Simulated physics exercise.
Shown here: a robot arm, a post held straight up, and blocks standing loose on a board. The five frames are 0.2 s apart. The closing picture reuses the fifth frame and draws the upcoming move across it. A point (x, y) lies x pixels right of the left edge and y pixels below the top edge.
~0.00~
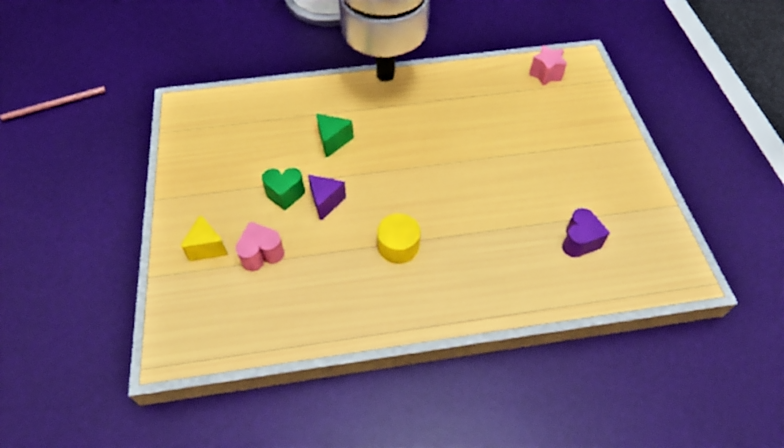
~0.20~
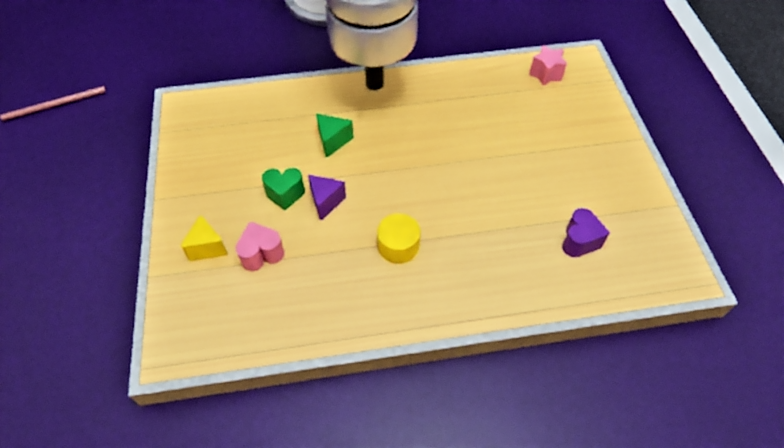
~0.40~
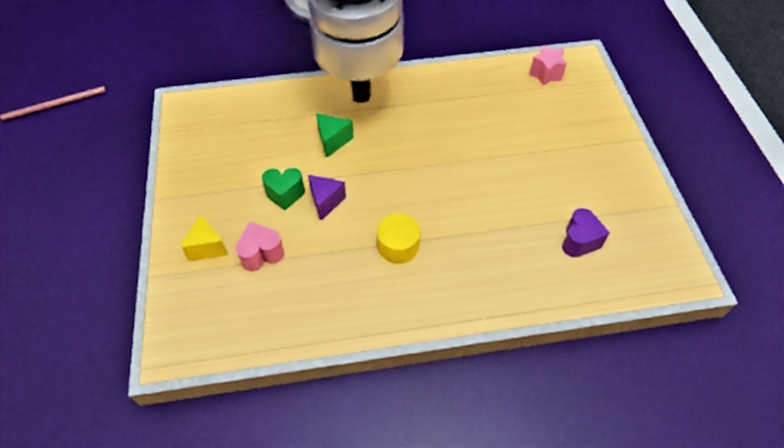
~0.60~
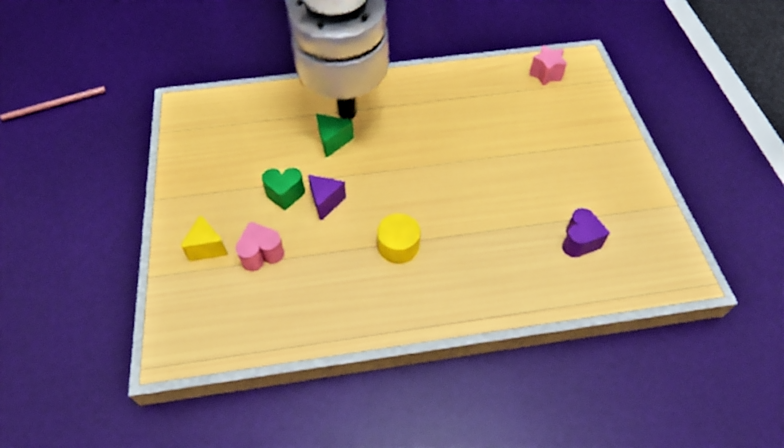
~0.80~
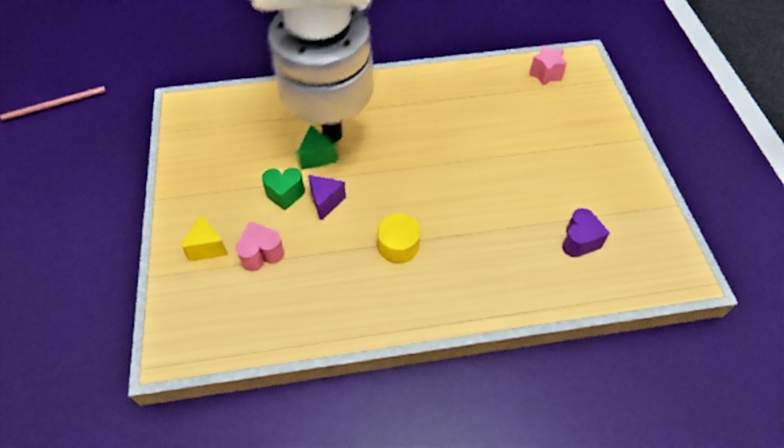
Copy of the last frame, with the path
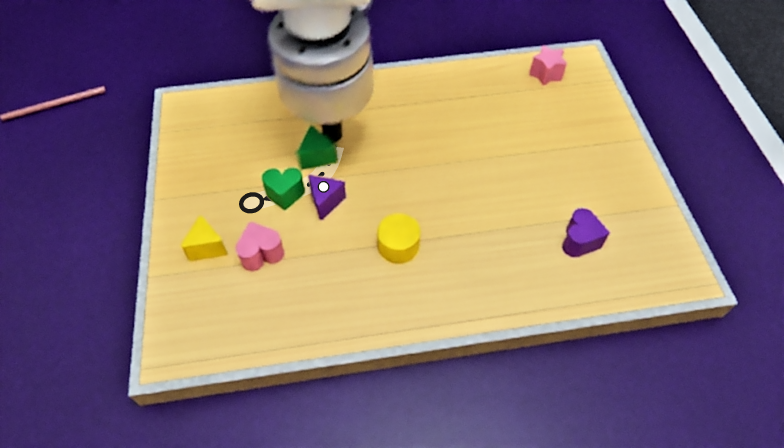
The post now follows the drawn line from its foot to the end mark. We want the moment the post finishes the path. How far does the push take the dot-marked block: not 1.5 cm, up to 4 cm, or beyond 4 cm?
It goes under 1.5 cm.
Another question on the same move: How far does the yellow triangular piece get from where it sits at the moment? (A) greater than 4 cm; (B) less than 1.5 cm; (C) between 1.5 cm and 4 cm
B: Less than 1.5 cm.
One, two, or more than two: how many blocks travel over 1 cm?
The answer is two blocks.
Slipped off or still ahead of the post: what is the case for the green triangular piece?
The green triangular piece won't stay at the front of the post.
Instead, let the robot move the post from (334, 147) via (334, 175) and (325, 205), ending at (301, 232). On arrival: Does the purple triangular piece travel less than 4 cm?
I'd say no.
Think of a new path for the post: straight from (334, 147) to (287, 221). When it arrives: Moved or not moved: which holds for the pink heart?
That block is going to be left alone.
Drawn move, from (334, 147) over (322, 175) and (290, 192) to (252, 203); the dot is on the purple triangular piece.
On the path given first. One third of the way, post at (320, 165); green triangular piece at (296, 158), turned 40° clockwise.
Two thirds of the way, post at (286, 183); green heart at (257, 189), turned 40° anticlockwise; green triangular piece at (276, 158), turned 80° clockwise.
At the end, post at (248, 193); yellow triangular piece still; green heart at (228, 205), turned 85° anticlockwise; green triangular piece at (273, 157), turned 95° clockwise; purple triangular piece still.
